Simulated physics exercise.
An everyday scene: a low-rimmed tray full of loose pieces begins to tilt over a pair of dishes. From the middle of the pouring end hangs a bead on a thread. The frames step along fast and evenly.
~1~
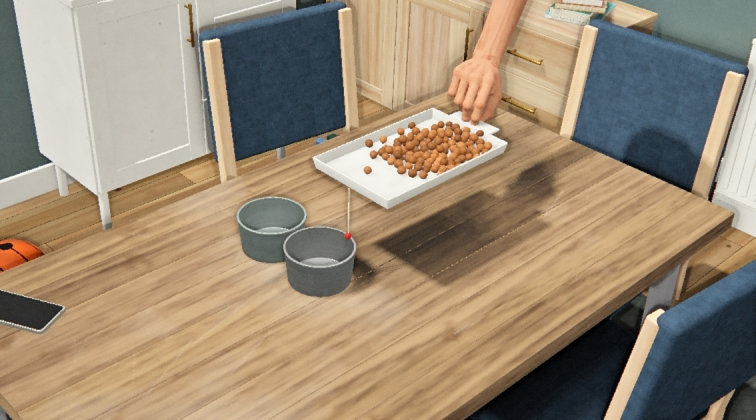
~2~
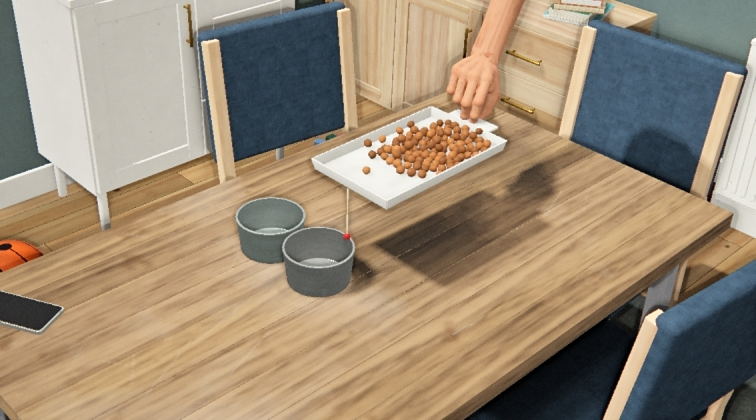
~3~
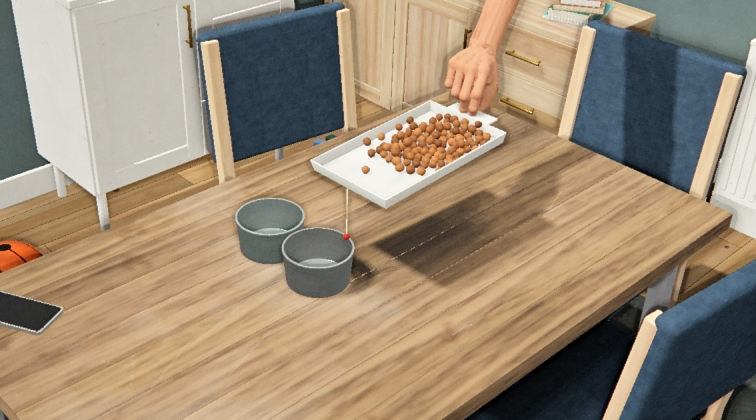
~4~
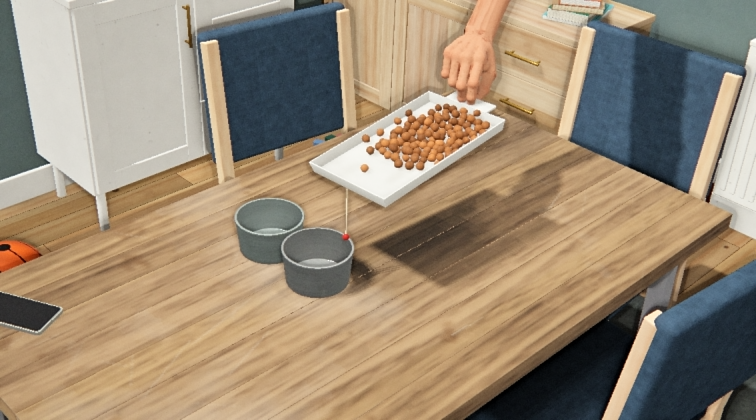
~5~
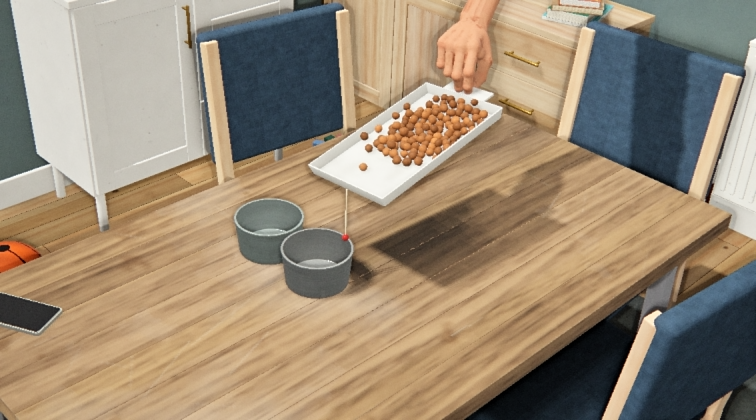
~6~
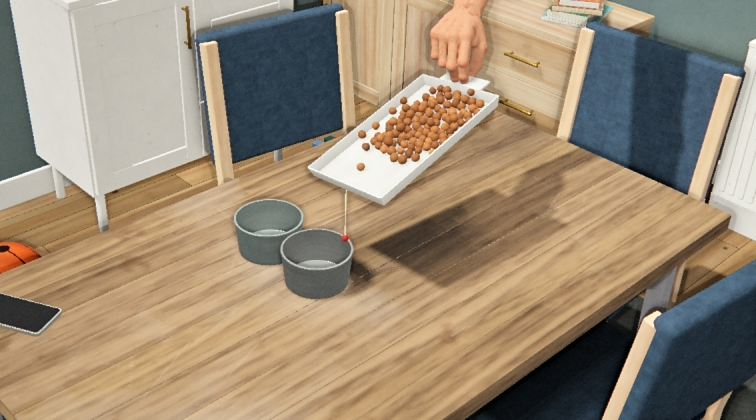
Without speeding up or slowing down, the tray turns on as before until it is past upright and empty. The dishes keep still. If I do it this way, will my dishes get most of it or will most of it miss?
The dishes save the greater portion.
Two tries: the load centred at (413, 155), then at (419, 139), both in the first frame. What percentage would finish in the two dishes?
Roughly 70 % and then 80 %.
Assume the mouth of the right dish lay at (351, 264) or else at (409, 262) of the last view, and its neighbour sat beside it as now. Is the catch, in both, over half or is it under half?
First place: Beyond half; second place: Short of half.
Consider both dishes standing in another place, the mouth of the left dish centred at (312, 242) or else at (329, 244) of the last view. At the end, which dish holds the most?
It comes out as the one to the left in the first try and the one to the left in the second.
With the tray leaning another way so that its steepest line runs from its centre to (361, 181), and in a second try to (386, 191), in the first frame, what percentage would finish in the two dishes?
In order, some 50 % and some 20 %.
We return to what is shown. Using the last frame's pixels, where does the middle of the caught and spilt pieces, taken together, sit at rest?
About (307, 268).
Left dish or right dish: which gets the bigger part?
The one at right wins.
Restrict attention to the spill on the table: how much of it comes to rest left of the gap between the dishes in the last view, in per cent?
Reading: Around 50 %.
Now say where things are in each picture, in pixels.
The first picture shows corners of the pouring end near (316, 158) and (388, 198), level; middle of the load near (432, 146), hazelnuts; left dish near (245, 240); right dish near (293, 273); bead on its thread near (348, 236).
The second picture shows corners of the pouring end near (315, 158) and (387, 198), level; middle of the load near (431, 145).
The third picture shows corners of the pouring end near (314, 160) and (386, 198), tipped barely, lowest at the left corner; middle of the load near (430, 141).
The fourth picture shows corners of the pouring end near (313, 162) and (384, 197), tipped a little, lowest at the left corner; middle of the load near (428, 134).
The fifth picture shows corners of the pouring end near (312, 164) and (382, 196), tipped a little, lowest at the left corner; middle of the load near (426, 127).
The sixth picture shows corners of the pouring end near (311, 167) and (381, 196), tipped clearly, lowest at the left corner; middle of the load near (423, 121); left dish near (242, 242); right dish near (290, 275).
Shortly afterwards, tray tipped steeply; the bulk on the tray; only a few in the right dish; only a few in the left dish; only a few outside both; a little in the air.
Next, tray tipped past a quarter turn; near half on the tray; near a quarter in the right dish; a little in the left dish; a little outside both; a little in the air.
Some moments later, tray tipped past a quarter turn; near half in the right dish; near a quarter in the left dish; near a quarter outside both.
In the end, tray tipped past a quarter turn; near half in the right dish; near a quarter in the left dish; near a quarter outside both.
